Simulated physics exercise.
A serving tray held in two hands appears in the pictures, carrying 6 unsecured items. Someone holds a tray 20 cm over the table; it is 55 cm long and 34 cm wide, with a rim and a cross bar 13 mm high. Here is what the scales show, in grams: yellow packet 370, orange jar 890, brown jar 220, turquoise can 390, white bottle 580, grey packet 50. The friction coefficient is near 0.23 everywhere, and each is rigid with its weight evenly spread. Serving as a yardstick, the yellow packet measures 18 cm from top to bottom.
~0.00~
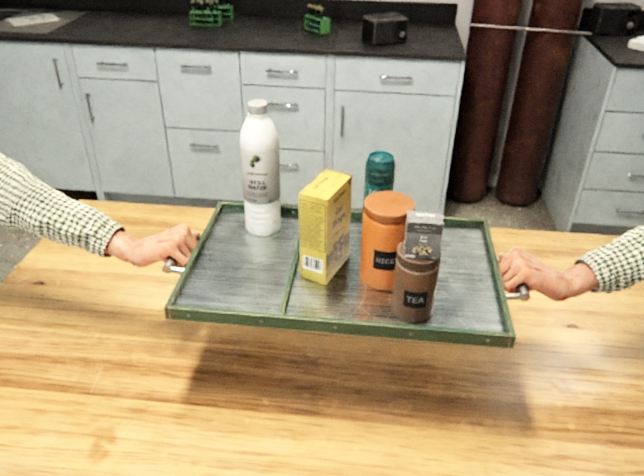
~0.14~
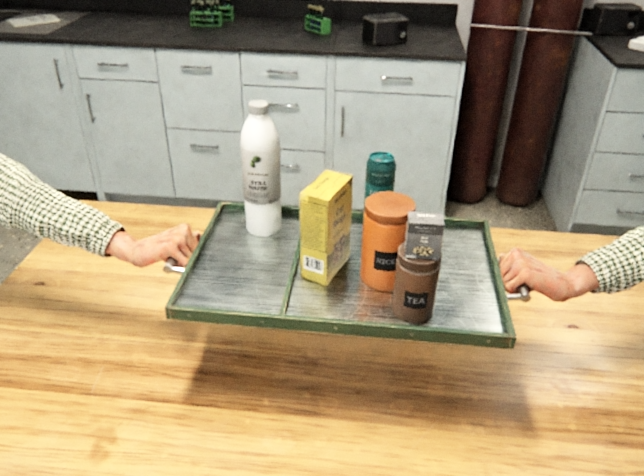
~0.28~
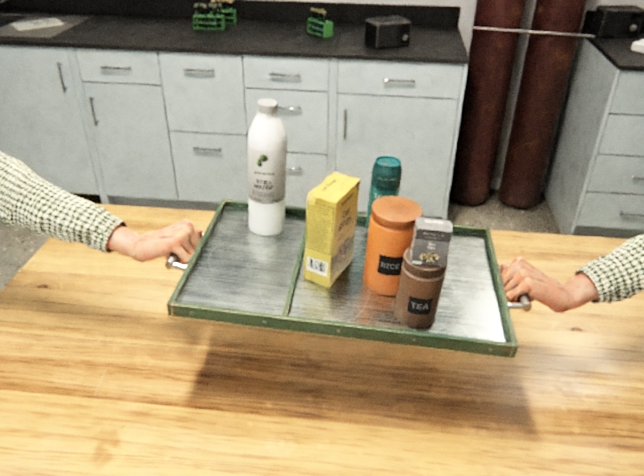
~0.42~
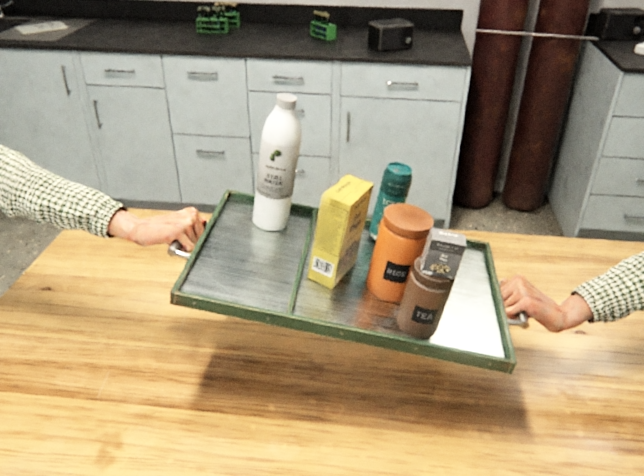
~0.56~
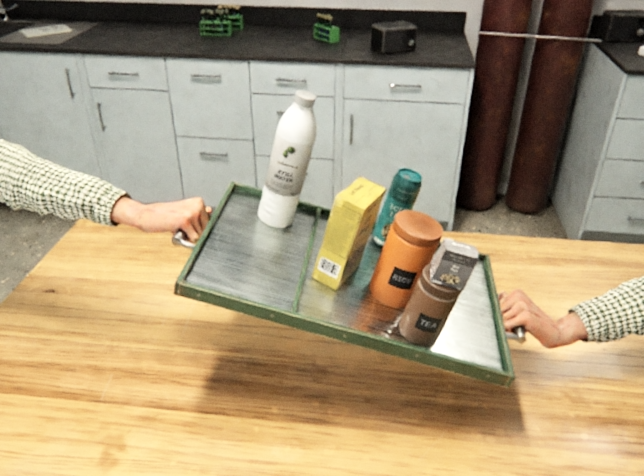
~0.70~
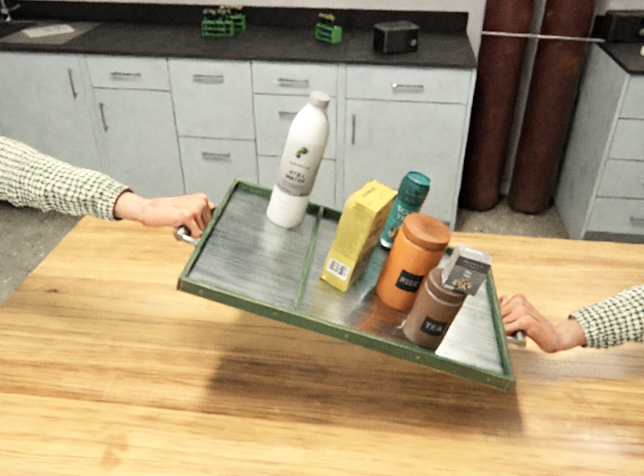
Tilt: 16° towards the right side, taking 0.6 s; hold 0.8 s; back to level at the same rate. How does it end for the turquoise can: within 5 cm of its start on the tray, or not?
Goes astray.
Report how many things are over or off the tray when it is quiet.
That makes 5.
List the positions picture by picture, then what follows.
Tray level; turquoise can (378, 194); yellow packet (326, 227), in the first picture.
Tray level; brown jar (416, 282); white bottle (261, 169), in the second picture.
Tray at 3°, right edge down; grey packet (431, 242); yellow packet (331, 230), in the third picture.
Tray at 9°, right edge down; orange jar (399, 253); brown jar (426, 297), in the fourth picture.
Tray at 14°, right edge down; white bottle (290, 160); grey packet (454, 264), in the fifth picture.
Tray at 16°, right edge down; turquoise can (404, 212); yellow packet (358, 236), in the sixth picture.
After 1.10 s, tray at 16°, right edge down; grey packet now off the tray; turquoise can slid 10 cm near (446, 226); white bottle tipped 26° from how it sat.
After 1.40 s, tray at 16°, right edge down; turquoise can tipped 12° from how it sat near (498, 240); white bottle on its side; orange jar tipped 11° from how it sat.
After 2.00 s, tray at 1°, right edge down; orange jar and turquoise can now off the tray; white bottle on its side; yellow packet tipped 34° from how it sat.
At rest (2.7 s), off the tray, orange jar, turquoise can and grey packet; tipped over on the tray, yellow packet and white bottle; not toppled but over 5 cm from the start, brown jar. In the last view, turquoise can near (596, 324).
